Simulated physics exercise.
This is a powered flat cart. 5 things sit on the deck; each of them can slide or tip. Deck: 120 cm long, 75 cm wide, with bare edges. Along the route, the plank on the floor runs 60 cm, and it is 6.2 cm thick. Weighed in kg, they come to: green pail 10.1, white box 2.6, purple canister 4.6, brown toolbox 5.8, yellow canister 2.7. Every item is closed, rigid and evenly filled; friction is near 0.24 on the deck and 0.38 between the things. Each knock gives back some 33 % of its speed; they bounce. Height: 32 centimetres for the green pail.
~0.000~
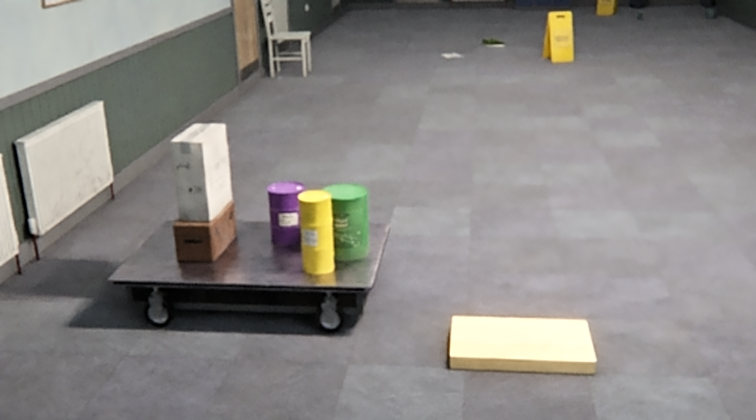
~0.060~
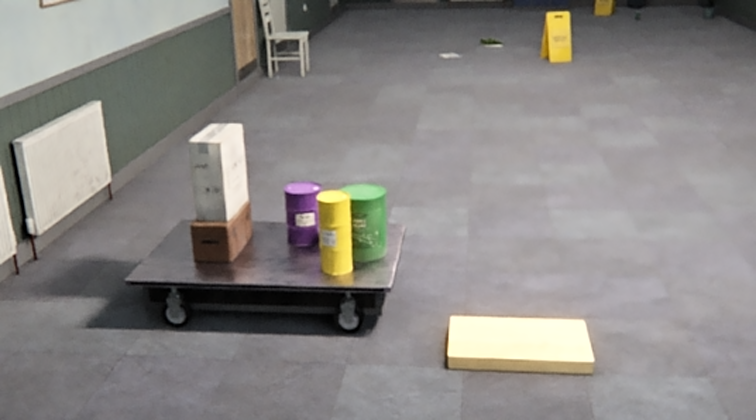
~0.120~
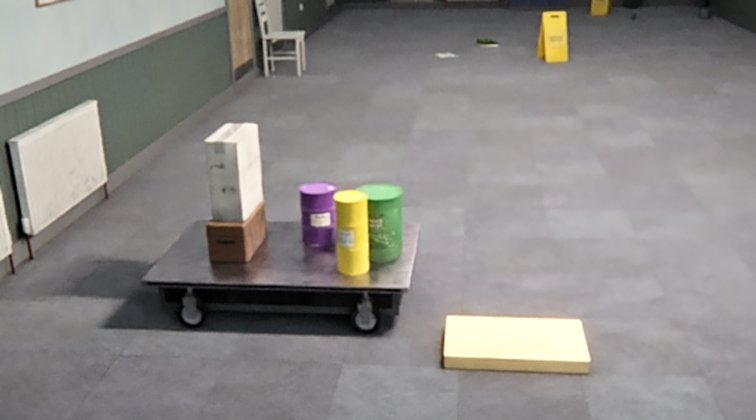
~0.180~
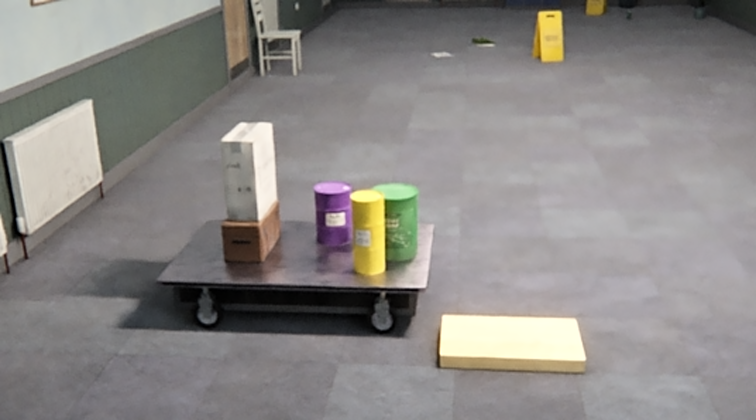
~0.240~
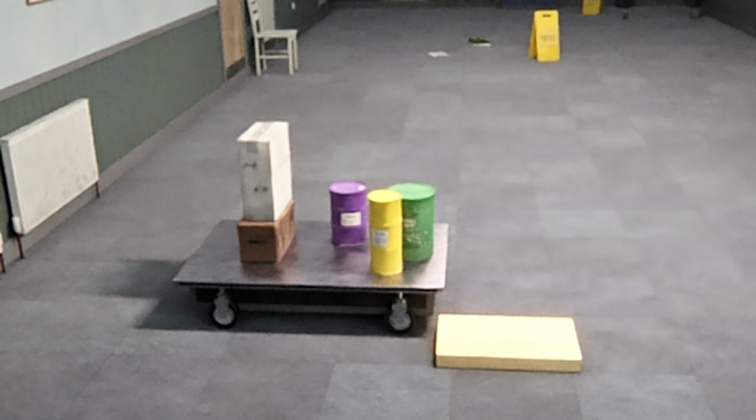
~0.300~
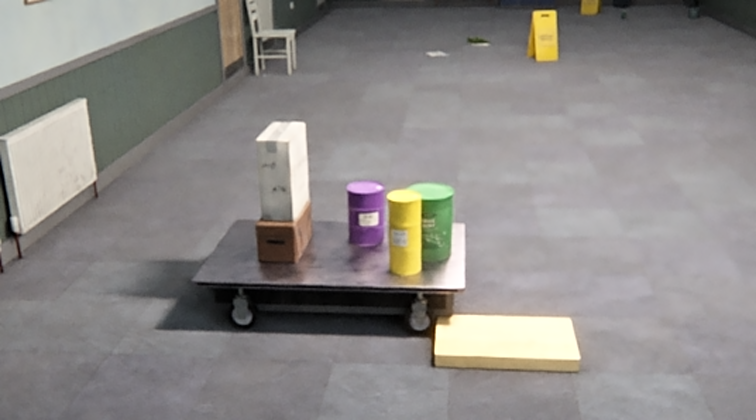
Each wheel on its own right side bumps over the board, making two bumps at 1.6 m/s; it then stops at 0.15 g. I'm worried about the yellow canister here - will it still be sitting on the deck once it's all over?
Yes. Kept aboard.
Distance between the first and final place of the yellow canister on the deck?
I'd say about 34 cm between start and finish.
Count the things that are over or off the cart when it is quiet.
My answer is 2.
Around 0.60 s, cart 96 cm along; yellow canister at 24° to upright near (496, 209); green pail at 19° to upright; purple canister shifted 4 cm.
Around 1.00 s, cart 160 cm along; yellow canister on its side near (604, 230); white box at 19° to upright; green pail at 18° to upright.
Around 1.40 s, cart 224 cm along; yellow canister on its side near (728, 245); white box on its side; purple canister shifted 10 cm.
Finally (3.0 s), on their side or leaning hard on the deck, white box and yellow canister; the other 3 still in place (within 10 cm).
